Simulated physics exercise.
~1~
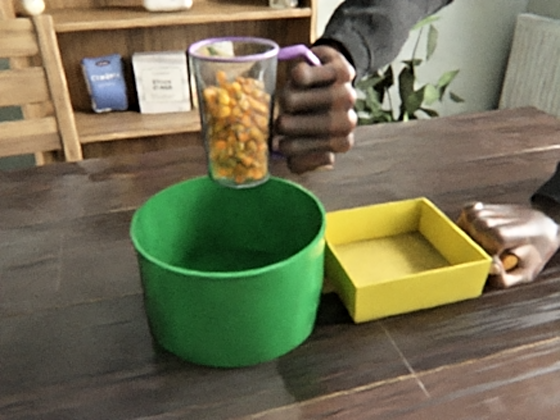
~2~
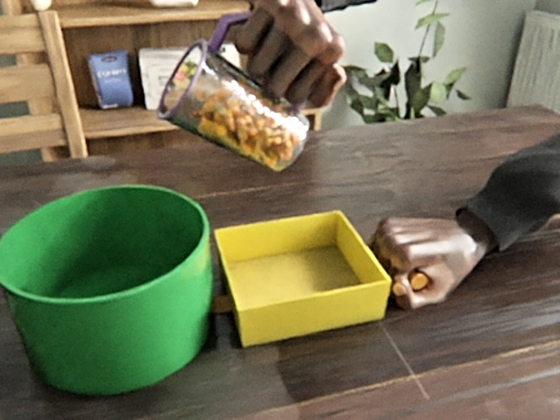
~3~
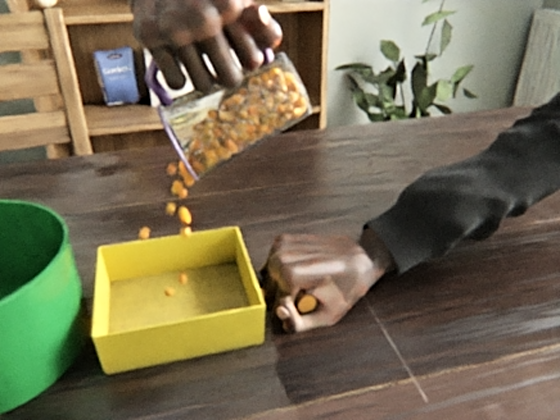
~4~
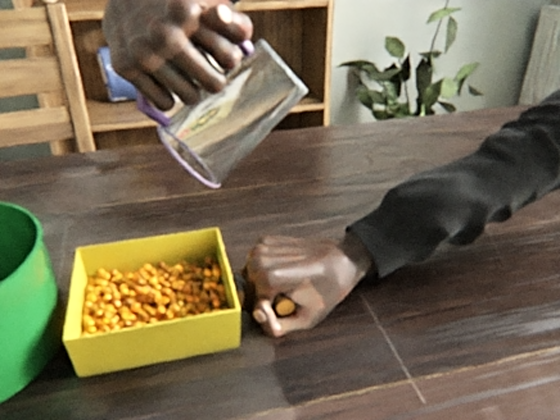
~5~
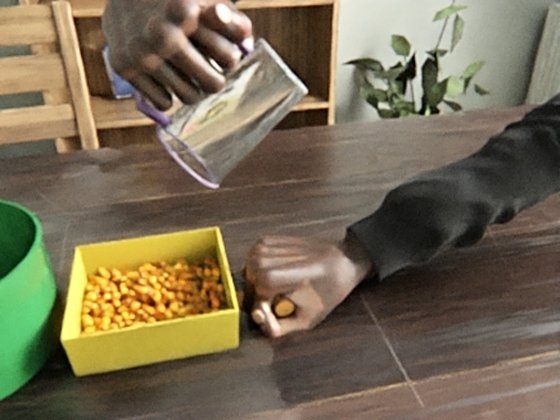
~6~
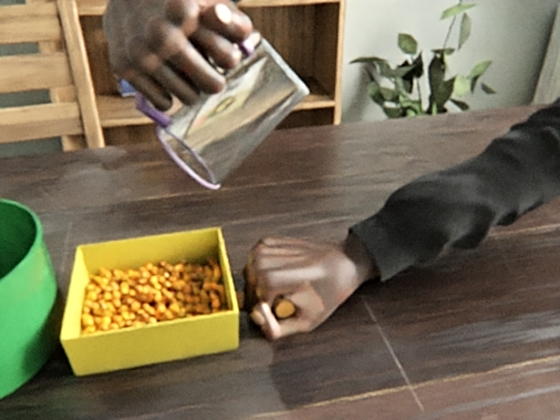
A hand tips a cup of orange kernels into a yellow tin sliding left.
